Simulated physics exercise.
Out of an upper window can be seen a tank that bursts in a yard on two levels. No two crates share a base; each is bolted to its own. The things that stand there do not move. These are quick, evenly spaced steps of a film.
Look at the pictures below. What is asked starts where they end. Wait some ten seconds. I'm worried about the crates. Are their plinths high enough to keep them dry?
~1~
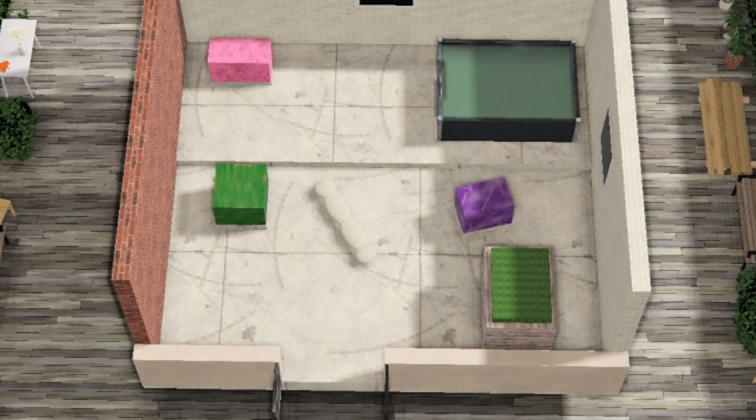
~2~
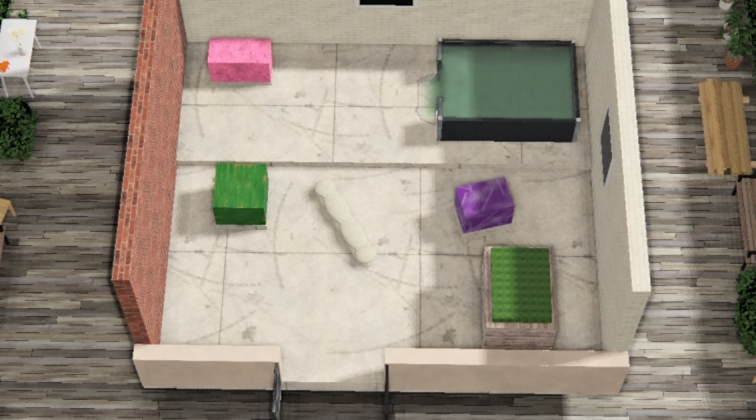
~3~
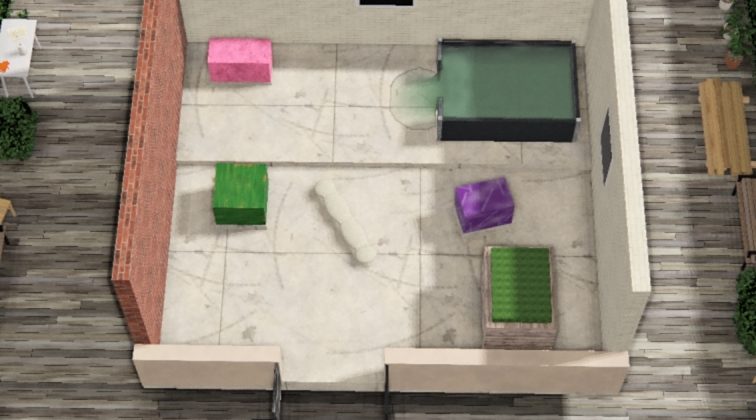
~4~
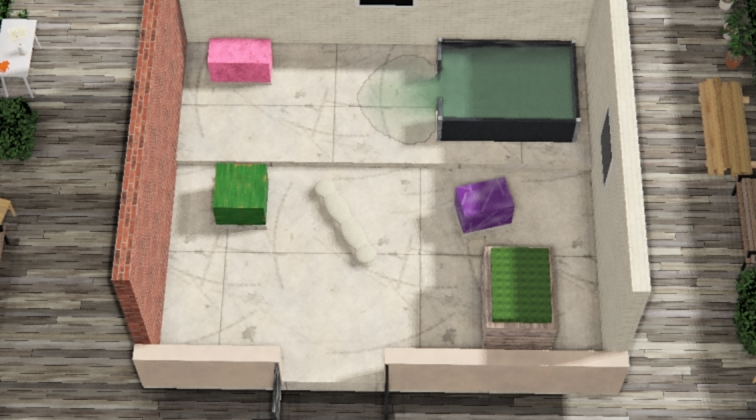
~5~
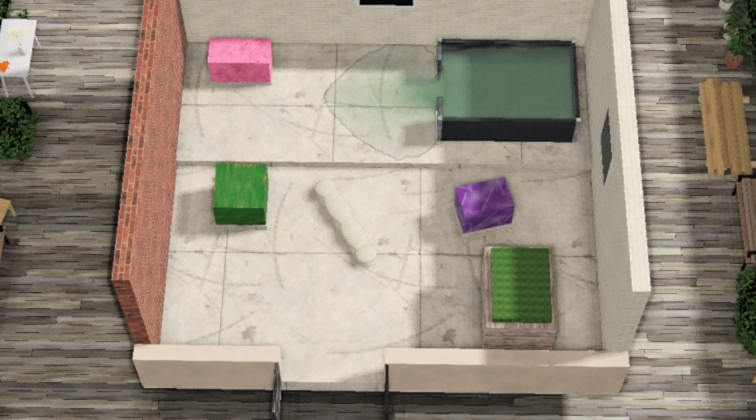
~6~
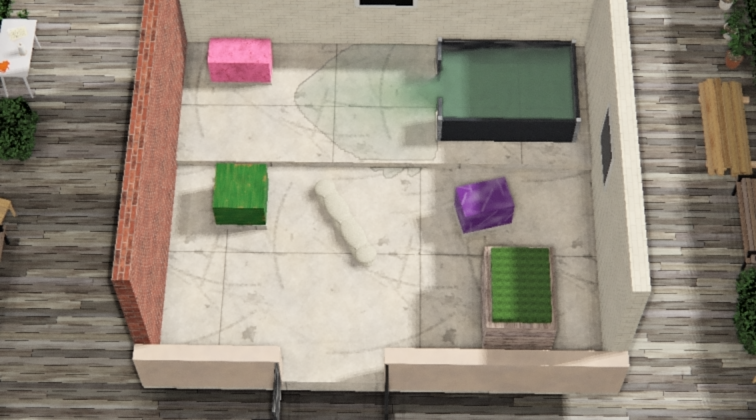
Green crate: Wet, purple crate: Dry, pink crate: Wet.
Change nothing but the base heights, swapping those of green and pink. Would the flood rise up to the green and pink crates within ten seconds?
In short: Green is reached; pink is reached.
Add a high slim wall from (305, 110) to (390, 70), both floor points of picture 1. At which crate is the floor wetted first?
It's the green crate.
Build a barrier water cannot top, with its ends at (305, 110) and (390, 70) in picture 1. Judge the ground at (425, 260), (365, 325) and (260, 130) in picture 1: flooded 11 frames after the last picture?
First unwetted, then unwetted, then inundated.
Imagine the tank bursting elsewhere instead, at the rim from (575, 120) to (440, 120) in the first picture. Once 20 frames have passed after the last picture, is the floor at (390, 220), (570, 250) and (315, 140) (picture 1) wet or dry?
Spot one: Reached by the flood. Spot two: Reached by the flood. Spot three: Spared by the leak.
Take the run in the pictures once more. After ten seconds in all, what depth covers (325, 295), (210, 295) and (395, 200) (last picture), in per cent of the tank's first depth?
In order: 12, 16, 2 %.
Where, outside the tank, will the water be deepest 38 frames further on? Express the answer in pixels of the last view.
Around (245, 177).
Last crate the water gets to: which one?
The one in purple.
A moment on, water covers 25 % of the floor; the green crate not reached, the purple crate not reached, the pink crate water round its plinth.
Next, water covers 30 % of the floor; the green crate water round its plinth, the purple crate not reached, the pink crate water round its plinth.
Then, water covers 45 % of the floor; the green crate water round its plinth, the purple crate not reached, the pink crate water round its plinth.
Later, water covers 60 % of the floor; the green crate water round its plinth, the purple crate water round its plinth, the pink crate water round its plinth.
In the end, water covers 75 % of the floor; the green crate was topped, the purple crate stayed above the water, the pink crate was topped.
